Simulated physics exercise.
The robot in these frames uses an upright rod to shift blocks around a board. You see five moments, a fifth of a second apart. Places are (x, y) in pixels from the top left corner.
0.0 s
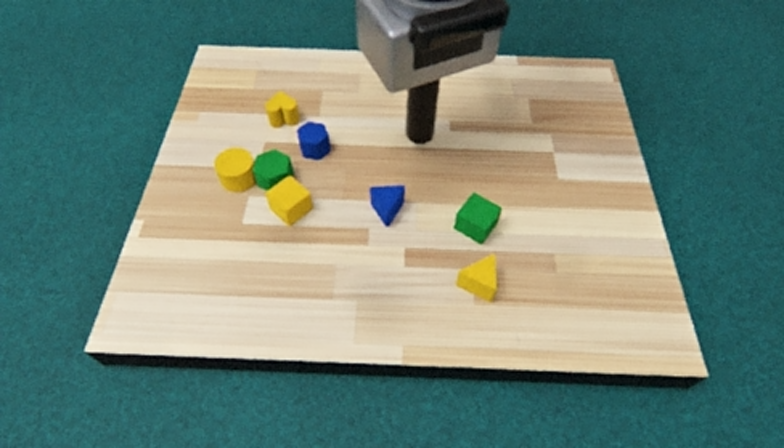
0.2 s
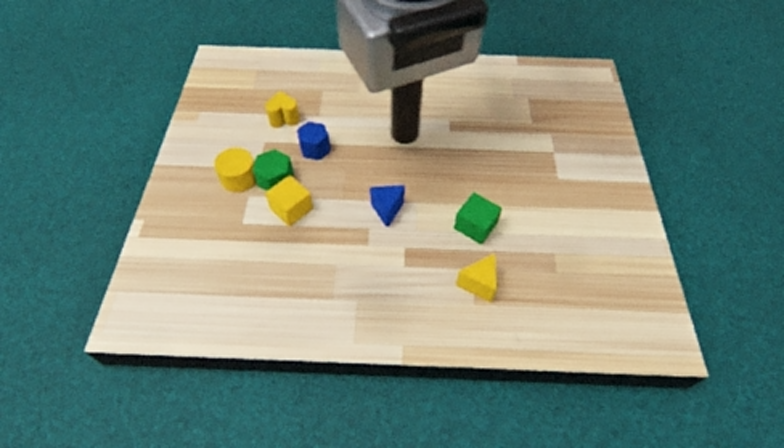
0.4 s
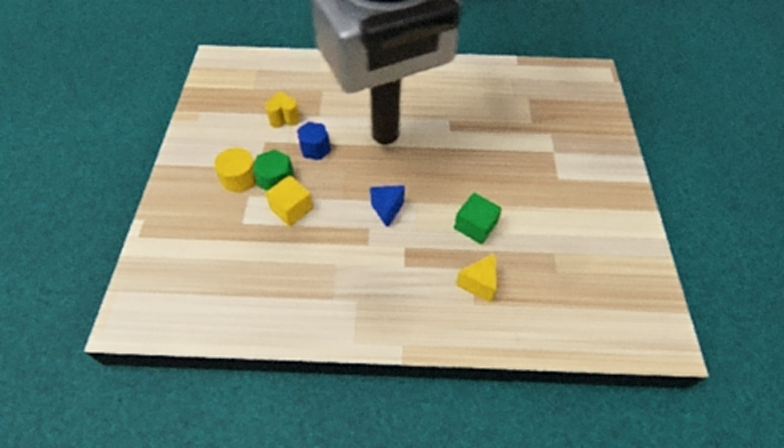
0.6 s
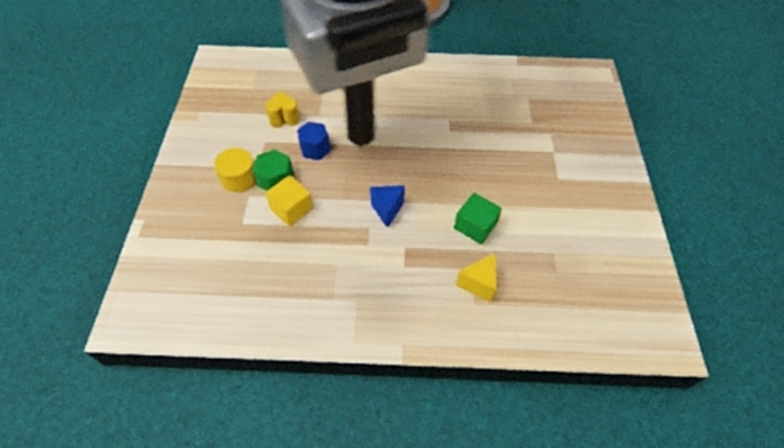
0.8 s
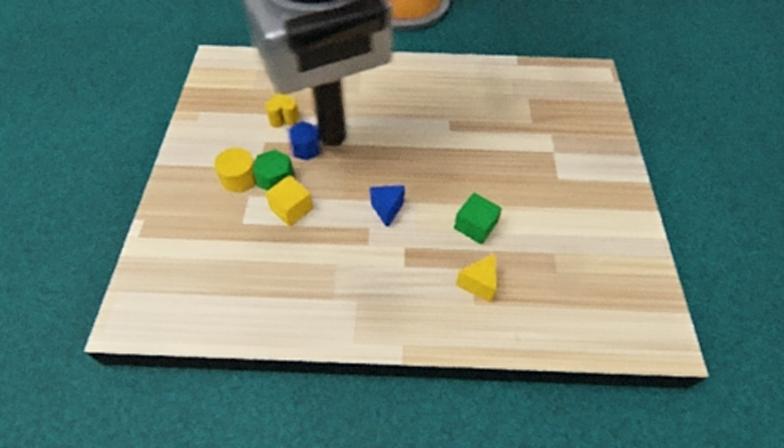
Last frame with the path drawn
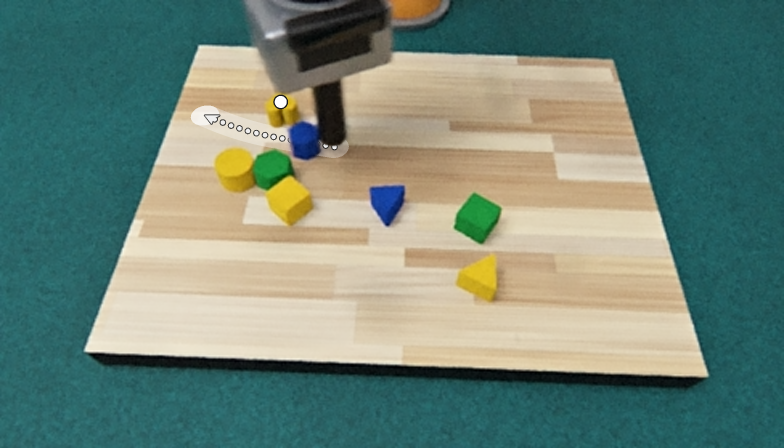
Robot arm sliding its upright rod left across a wooden board of coloured blocks, nudging the blue six-sided block slightly left.
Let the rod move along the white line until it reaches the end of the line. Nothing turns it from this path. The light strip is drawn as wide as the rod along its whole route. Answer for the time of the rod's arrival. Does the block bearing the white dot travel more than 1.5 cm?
That would be a no.
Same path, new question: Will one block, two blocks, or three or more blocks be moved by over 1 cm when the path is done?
It will shift just one block.
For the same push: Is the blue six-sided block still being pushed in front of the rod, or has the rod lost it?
Shed along the way.
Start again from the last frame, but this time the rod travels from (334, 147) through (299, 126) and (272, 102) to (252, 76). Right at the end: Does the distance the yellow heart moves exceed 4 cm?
Yes, that is what happens.
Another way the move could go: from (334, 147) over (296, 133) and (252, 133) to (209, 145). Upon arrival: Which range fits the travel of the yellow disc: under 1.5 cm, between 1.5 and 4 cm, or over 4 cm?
My estimate: Under 1.5 cm.
Path on the board, from (334, 147) through (266, 135) to (205, 115); the dot is on the yellow heart.
What follows on the original path. One third of the way, rod at (285, 128); blue six-sided block at (254, 130), turned 20° anticlockwise.
Two thirds of the way, rod at (240, 118); yellow heart at (278, 101), turned 20° clockwise; blue six-sided block at (221, 132), turned 100° anticlockwise.
At the end, rod at (200, 104); green six-sided block in place; yellow heart at (278, 101), turned 20° clockwise; blue six-sided block at (220, 132), turned 110° anticlockwise.
